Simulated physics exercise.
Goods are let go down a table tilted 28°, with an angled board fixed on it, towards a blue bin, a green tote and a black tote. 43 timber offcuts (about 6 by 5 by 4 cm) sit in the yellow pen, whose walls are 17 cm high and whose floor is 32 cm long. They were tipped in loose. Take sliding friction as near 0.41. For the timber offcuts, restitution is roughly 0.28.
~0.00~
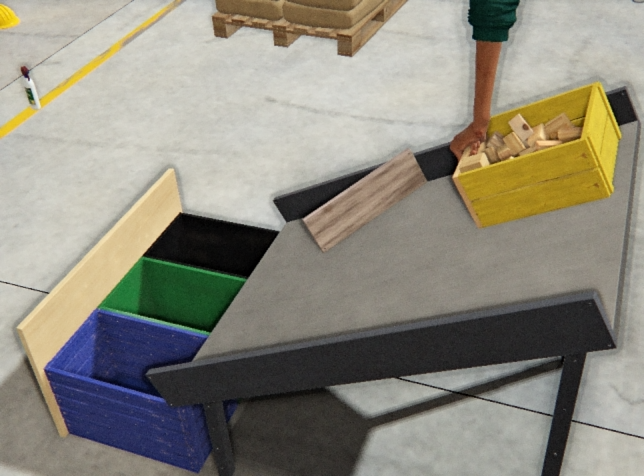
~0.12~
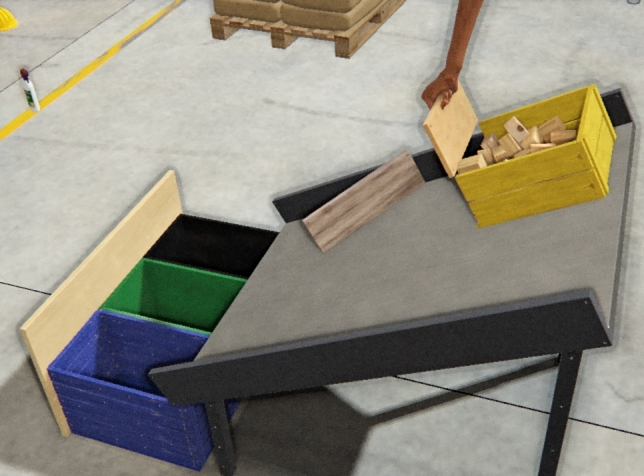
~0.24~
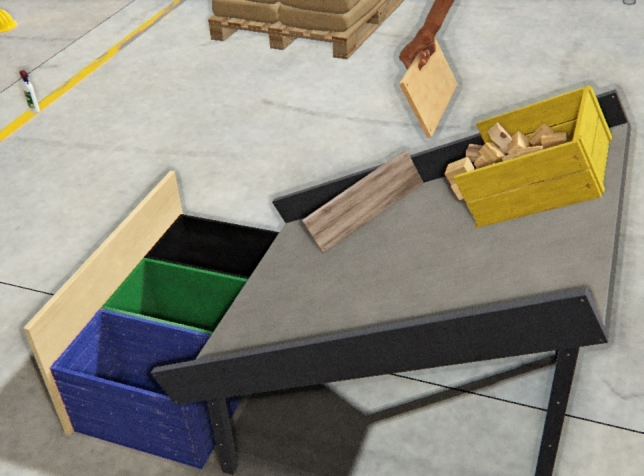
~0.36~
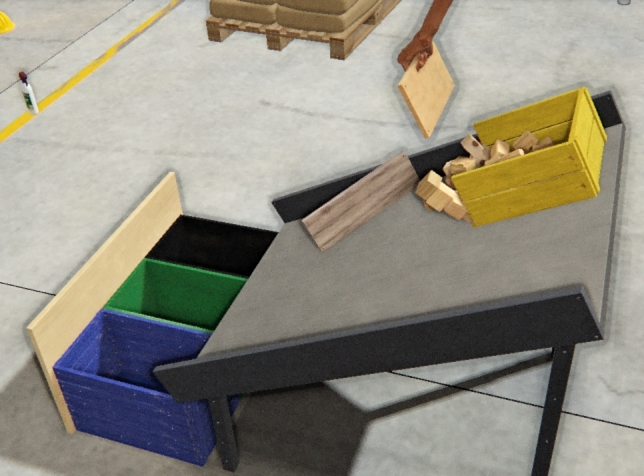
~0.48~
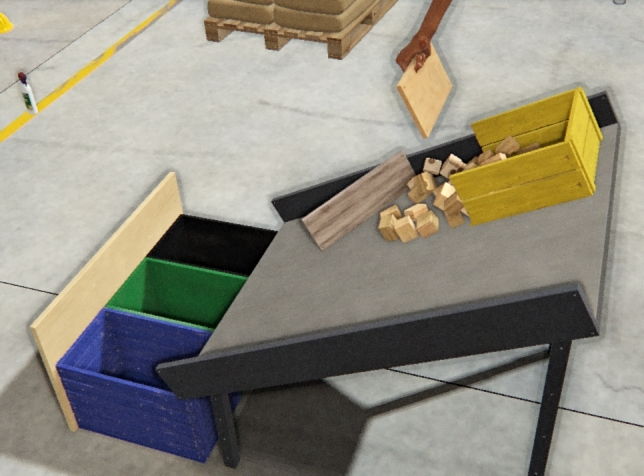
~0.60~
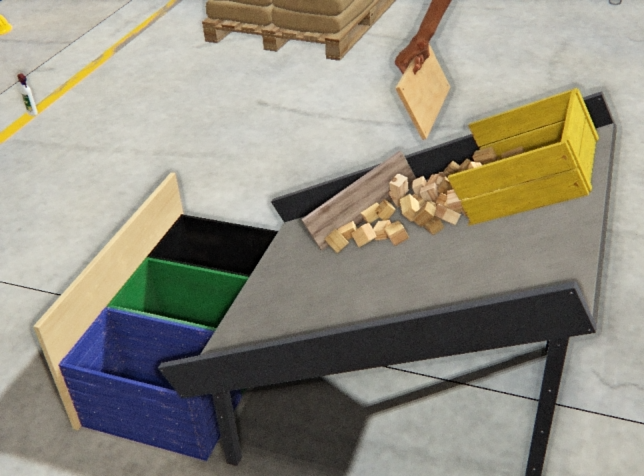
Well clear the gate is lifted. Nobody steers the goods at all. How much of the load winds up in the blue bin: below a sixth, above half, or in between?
I'd put under one in six of the load in the blue bin by the end.
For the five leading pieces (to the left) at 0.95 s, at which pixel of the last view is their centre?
They're centred near (268, 278).
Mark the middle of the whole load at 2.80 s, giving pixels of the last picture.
I'd place it close to (220, 328) in the last view.
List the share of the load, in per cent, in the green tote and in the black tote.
Close to 60 and 0 percent respectively.
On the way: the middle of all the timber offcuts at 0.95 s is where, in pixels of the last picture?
About (383, 222).
After 0.95 s, 1 in the green tote and 42 on the slope.
After 1.39 s, 6 in the green tote, 35 on the slope and 2 in the air.
After 2.01 s, 1 in the blue bin, 18 in the green tote, 22 on the slope and 2 in the air.
When it is over (at 2.80 s), 1 in the blue bin, 25 in the green tote and 17 on the slope. Asked share, 1 of 43, 2 per cent.
